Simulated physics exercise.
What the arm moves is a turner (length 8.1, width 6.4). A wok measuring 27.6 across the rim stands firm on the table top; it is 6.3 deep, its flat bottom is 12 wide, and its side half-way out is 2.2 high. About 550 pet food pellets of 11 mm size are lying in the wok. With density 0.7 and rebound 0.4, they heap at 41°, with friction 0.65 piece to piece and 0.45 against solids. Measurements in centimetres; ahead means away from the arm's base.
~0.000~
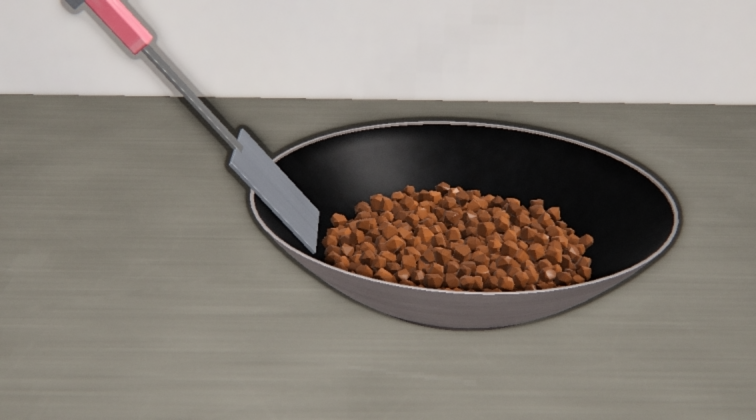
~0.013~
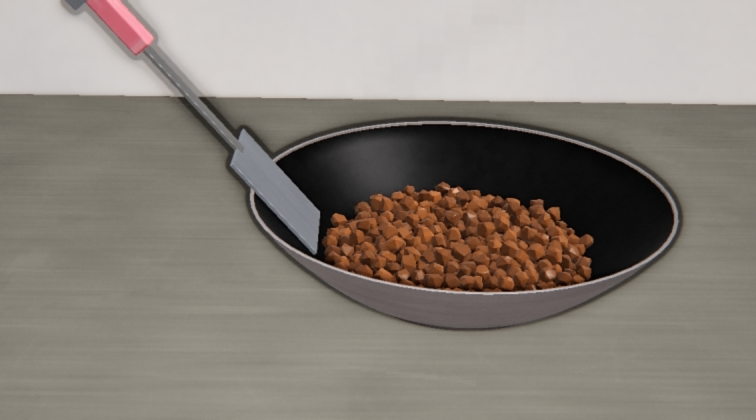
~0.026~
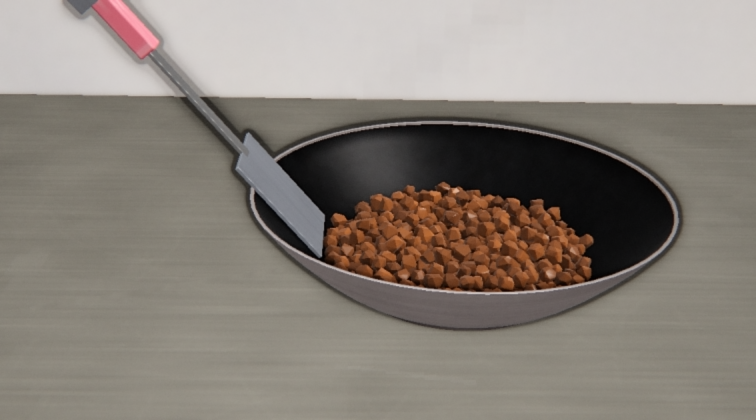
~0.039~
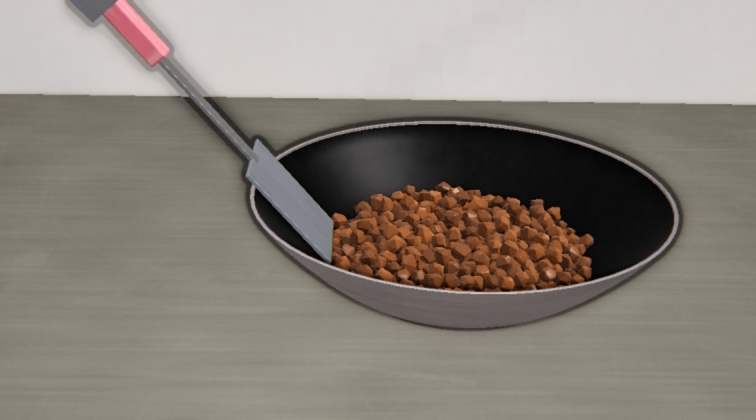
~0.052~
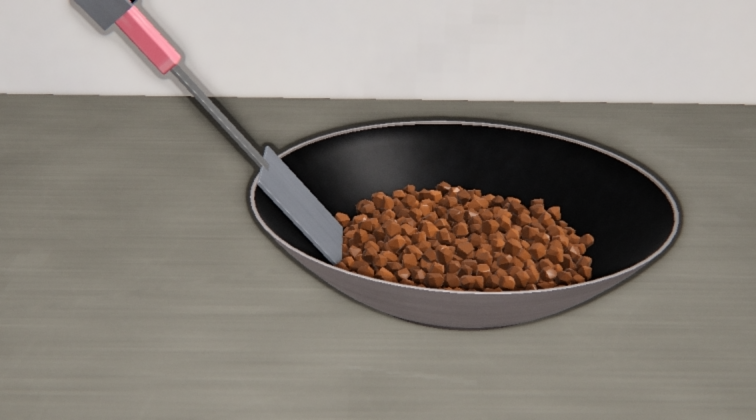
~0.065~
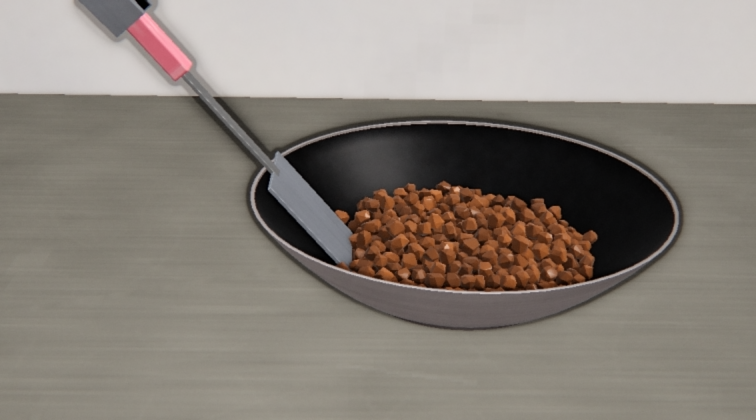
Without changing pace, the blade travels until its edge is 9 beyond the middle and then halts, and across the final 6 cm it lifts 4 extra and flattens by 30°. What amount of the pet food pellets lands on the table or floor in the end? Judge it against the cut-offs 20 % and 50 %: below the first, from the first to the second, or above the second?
Below 20 %.
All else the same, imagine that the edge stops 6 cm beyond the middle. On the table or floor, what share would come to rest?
0 %, roughly.
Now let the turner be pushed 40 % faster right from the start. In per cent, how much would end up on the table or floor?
Then roughly 20 percent.
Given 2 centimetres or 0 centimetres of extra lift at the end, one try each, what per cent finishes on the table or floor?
15 and 10 per cent.
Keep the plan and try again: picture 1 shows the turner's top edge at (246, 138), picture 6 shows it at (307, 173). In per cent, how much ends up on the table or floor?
Roughly 25 percent ends up there.
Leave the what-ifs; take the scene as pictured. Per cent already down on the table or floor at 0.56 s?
Some 10 per cent of the load.
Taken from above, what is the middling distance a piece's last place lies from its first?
The figure is about 4 cm.
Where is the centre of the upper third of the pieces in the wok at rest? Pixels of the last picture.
(599, 227).
After 0.18 s, sloping 50°, highest piece 5 above the table; 546 in the wok.
After 0.30 s, sloping 41°, highest piece 8 above the table; 543 in the wok, 3 on the blade or in flight.
After 0.56 s, sloping 20°, highest piece 8 above the table; 488 in the wok, 49 on the table or floor, 9 on the blade or in flight.
After 1.61 s, sloping 20°, highest piece 7 above the table; 486 in the wok, 60 on the table or floor.
In the end, 486 in the wok, 60 on the table or floor. That is 11 % on the table or floor.
